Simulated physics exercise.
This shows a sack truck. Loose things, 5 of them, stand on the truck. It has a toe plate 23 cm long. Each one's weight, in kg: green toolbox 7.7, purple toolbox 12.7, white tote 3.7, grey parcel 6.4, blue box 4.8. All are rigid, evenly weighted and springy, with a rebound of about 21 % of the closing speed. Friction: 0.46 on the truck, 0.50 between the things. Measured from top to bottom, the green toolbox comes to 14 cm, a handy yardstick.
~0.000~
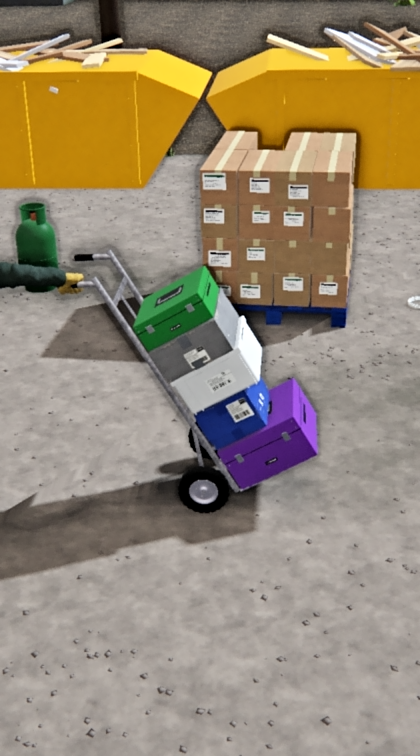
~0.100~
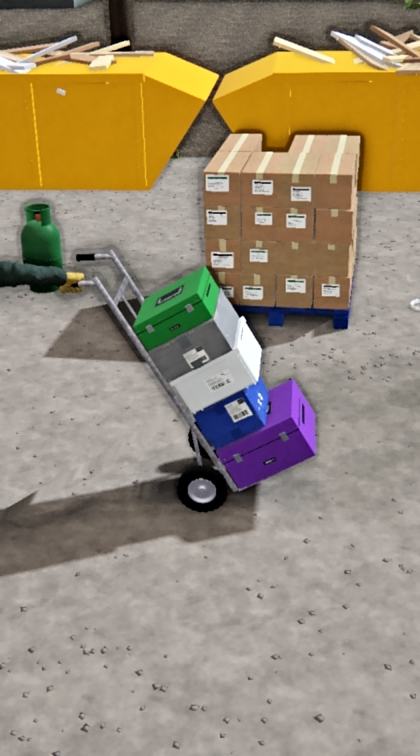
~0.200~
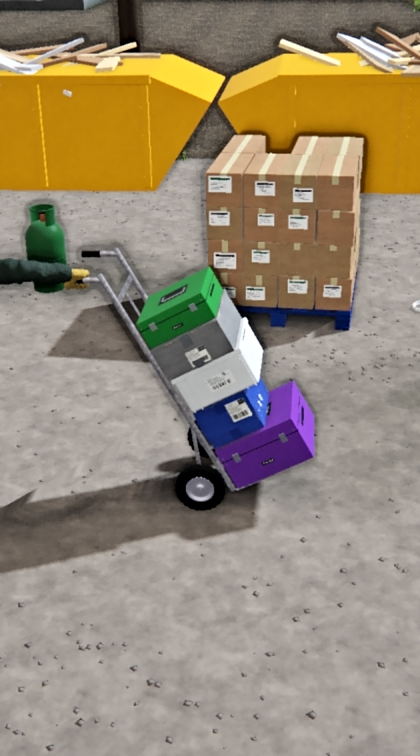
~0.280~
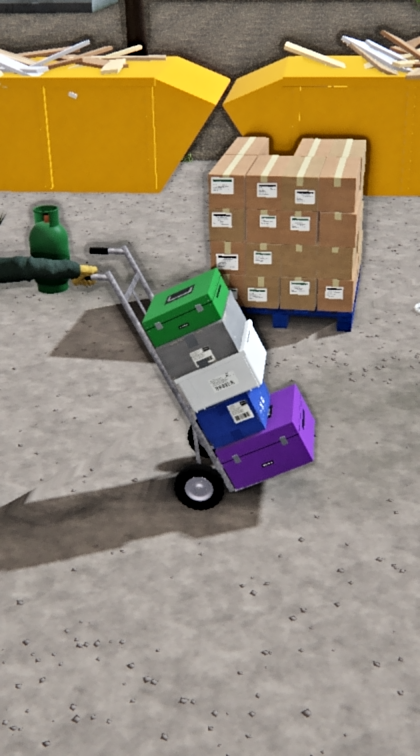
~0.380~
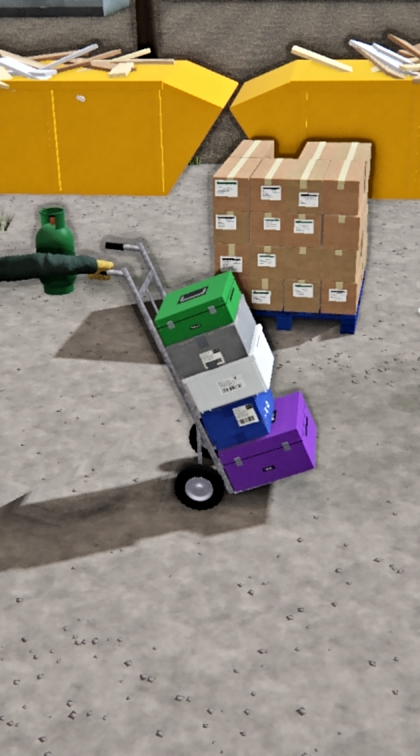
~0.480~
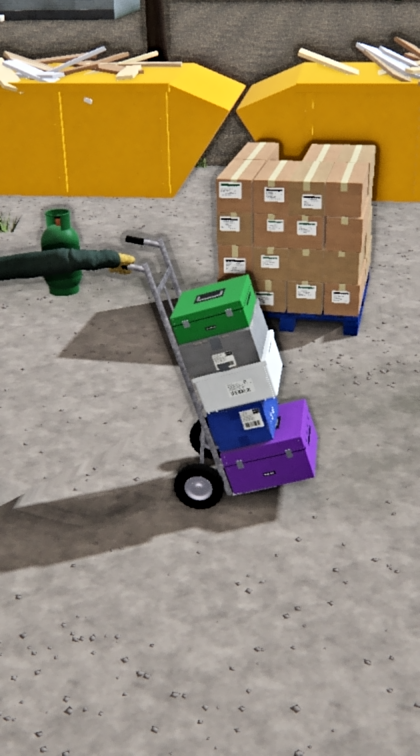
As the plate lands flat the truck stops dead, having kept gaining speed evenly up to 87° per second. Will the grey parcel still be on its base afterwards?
No. It keels over.
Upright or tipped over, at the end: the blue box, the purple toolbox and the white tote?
Final state - blue box: Goes over; purple toolbox: Remains on its base; white tote: Goes over.
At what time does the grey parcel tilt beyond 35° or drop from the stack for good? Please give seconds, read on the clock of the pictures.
Near 1.1 s.
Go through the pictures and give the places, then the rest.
In the first frame, 30° short of upright; grey parcel (195, 335); green toolbox (177, 308).
In the second frame, 30° short of upright; white tote (218, 365); blue box (231, 403).
In the third frame, 28° short of upright; green toolbox (181, 307); purple toolbox (266, 434).
In the fourth frame, 26° short of upright; white tote (222, 366); blue box (233, 404).
In the fifth frame, 22° short of upright; green toolbox (199, 308); purple toolbox (268, 441).
In the sixth frame, 17° short of upright; grey parcel (225, 338); white tote (239, 371).
After 1.08 s, truck upright; grey parcel tipped 30° from how it sat near (325, 357); green toolbox tipped 30° from how it sat; white tote tipped 30° from how it sat.
After 1.38 s, truck upright; green toolbox, white tote and grey parcel now dropped from the stack; blue box on its side.
At rest (4.0 s), dropped from the stack and tipped over, green toolbox, white tote and grey parcel; tipped over on the truck, blue box; purple toolbox in place, give or take 10 cm. Seen from the same camera at the end, grey parcel near (412, 462).
